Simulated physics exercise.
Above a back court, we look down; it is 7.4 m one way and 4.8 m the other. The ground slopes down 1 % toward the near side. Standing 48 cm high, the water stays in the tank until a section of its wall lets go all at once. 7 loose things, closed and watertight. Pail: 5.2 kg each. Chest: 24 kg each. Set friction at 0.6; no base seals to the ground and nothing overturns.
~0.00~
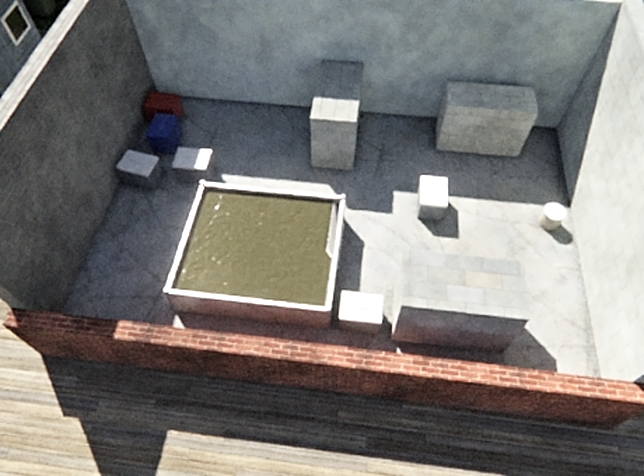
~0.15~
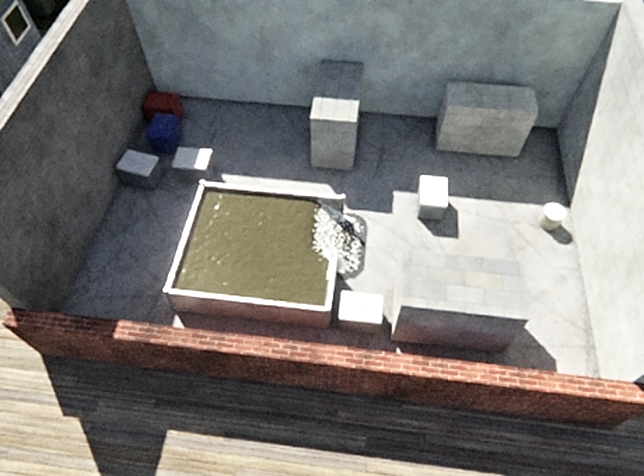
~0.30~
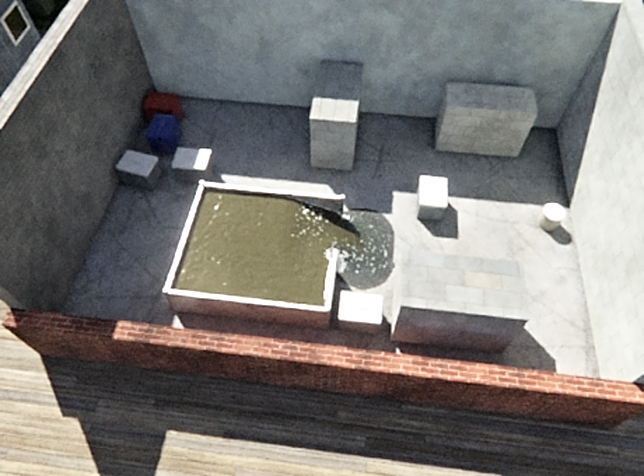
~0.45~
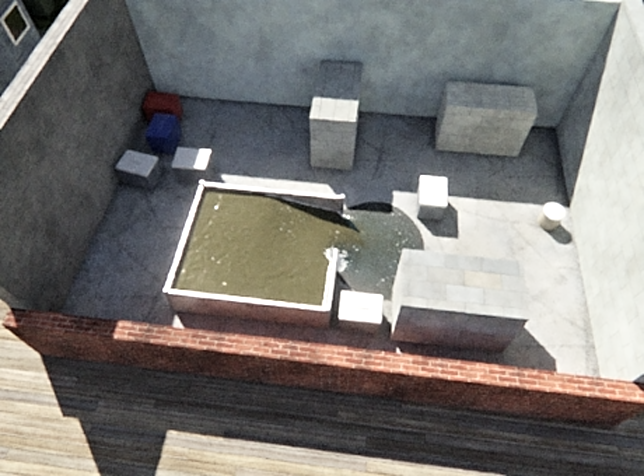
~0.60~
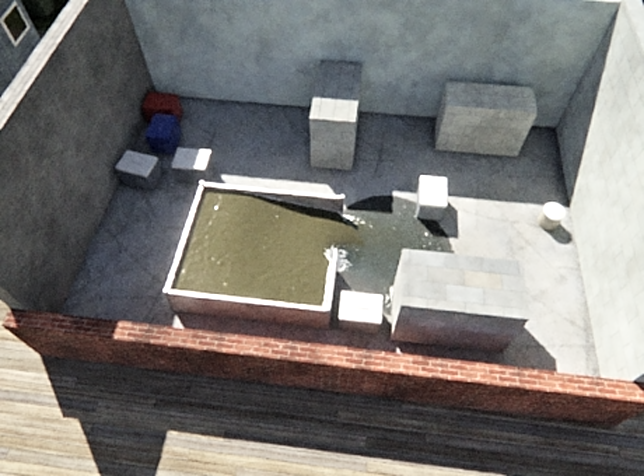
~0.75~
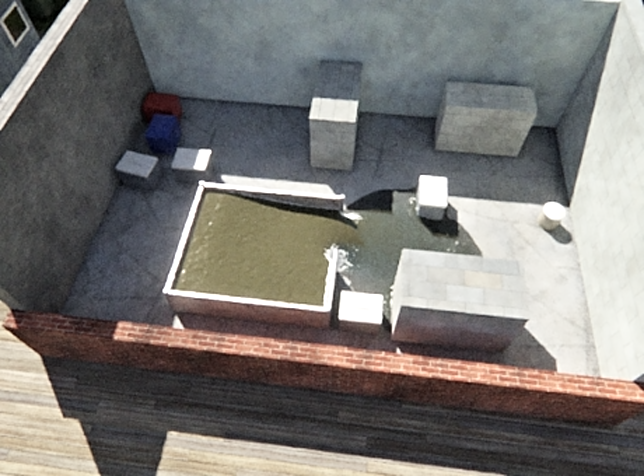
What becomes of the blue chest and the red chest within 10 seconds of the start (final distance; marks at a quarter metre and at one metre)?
Outcome: The blue chest is likely to keep to its spot; the red chest is likely to keep to its spot.
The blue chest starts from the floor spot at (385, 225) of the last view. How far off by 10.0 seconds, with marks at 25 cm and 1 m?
In the end it is hauled off.
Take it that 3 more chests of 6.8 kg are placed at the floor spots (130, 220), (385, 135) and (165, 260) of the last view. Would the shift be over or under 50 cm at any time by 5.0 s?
Lab note - in order: Below threshold / below threshold / below threshold.
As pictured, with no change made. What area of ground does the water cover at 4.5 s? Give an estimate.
Roughly 19 m2.
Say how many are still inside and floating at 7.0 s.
By my count, 1.
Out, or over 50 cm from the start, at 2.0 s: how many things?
The count is 1.
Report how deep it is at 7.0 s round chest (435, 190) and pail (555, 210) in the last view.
I'd estimate 11 cm for the first and 10 cm for the second.
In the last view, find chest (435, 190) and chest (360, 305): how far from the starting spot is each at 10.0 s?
Respectively: 120 cm / 0 cm.
After 2.0 s the blue chest is near (161, 126), 0.0 m from its start, aground; the red chest is near (160, 101), 0.0 m from its start, aground; 0 afloat.
After 4.5 s the blue chest is near (161, 126), 0.0 m from its start, aground; the red chest is near (160, 101), 0.0 m from its start, aground; 1 afloat.
After 7.0 s the blue chest is near (161, 126), 0.0 m from its start, aground; the red chest is near (160, 101), 0.0 m from its start, aground; 1 afloat.
After 10.0 s the blue chest is near (161, 126), 0.0 m from its start, aground; the red chest is near (160, 101), 0.0 m from its start, aground; 1 afloat.
